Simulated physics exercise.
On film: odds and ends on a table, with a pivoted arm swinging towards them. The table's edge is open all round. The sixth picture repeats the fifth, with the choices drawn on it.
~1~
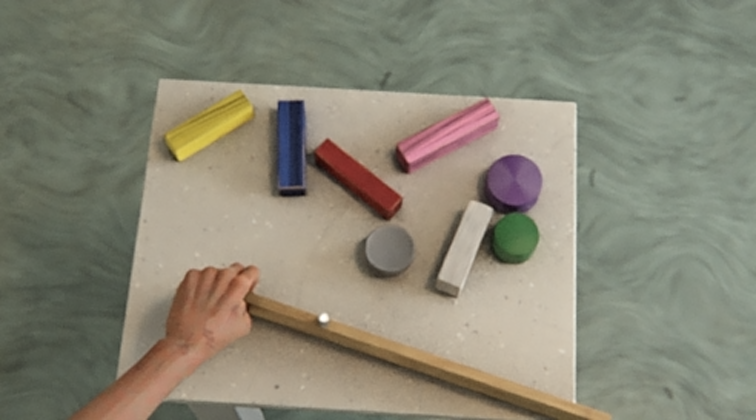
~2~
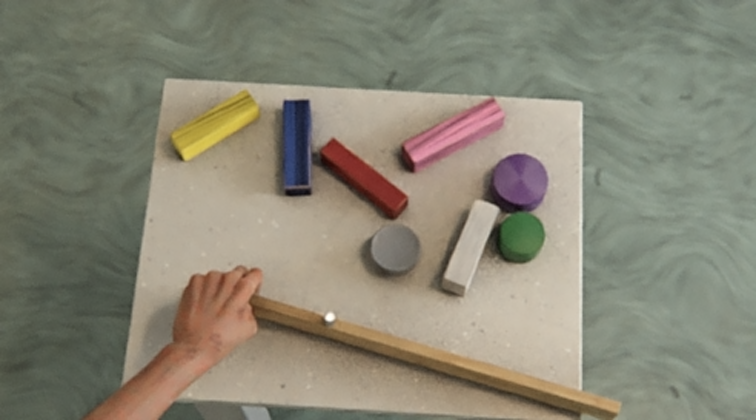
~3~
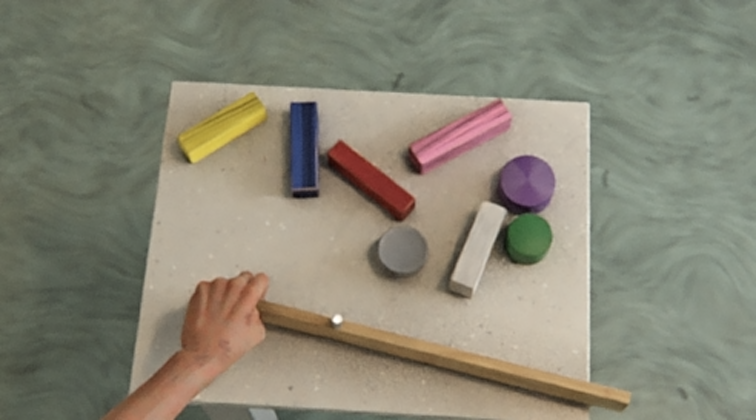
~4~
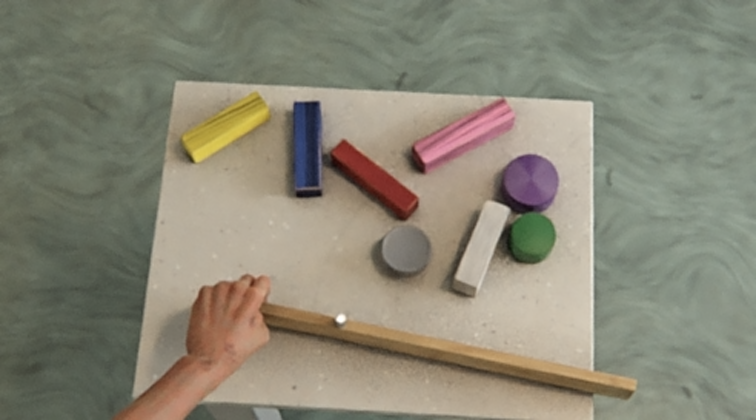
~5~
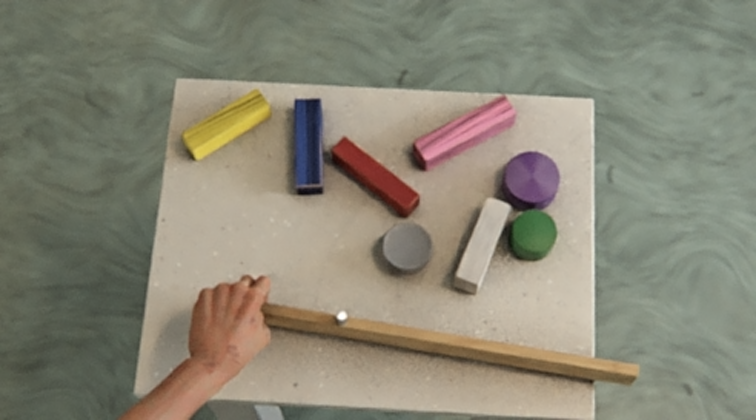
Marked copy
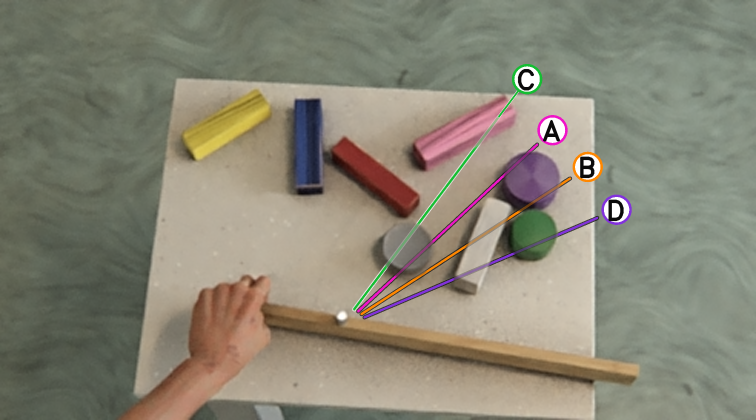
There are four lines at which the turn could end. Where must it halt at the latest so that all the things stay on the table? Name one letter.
No farther than C.
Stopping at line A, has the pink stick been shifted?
Yes.
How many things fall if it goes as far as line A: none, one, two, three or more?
By then, none.
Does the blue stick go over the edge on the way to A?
No.
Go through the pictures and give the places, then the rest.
The first picture shows white bar (464, 248); yellow stick (210, 126); blue stick (292, 148).
The second picture shows arm (478, 367); red stick (364, 178).
The third picture shows arm (488, 363); purple tin (527, 186).
The fourth picture shows arm (493, 356); pink stick (464, 135).
The fifth picture shows arm (495, 347); yellow stick (227, 125); blue stick (309, 147); red stick (375, 177).
On the marked copy, A at (450, 226); B at (468, 245); C at (429, 210); D at (482, 267).
Following C. Soon after the start, arm (490, 286); pink stick (465, 133); yellow stick (227, 125).
Later, arm (462, 233); purple tin (524, 148); green tin (494, 183).
In the end, arm (431, 204); pink stick (424, 95); purple tin (474, 101); nothing has fallen.
As for the rest, A is safe but short; B is safe but short; D is safe but short.
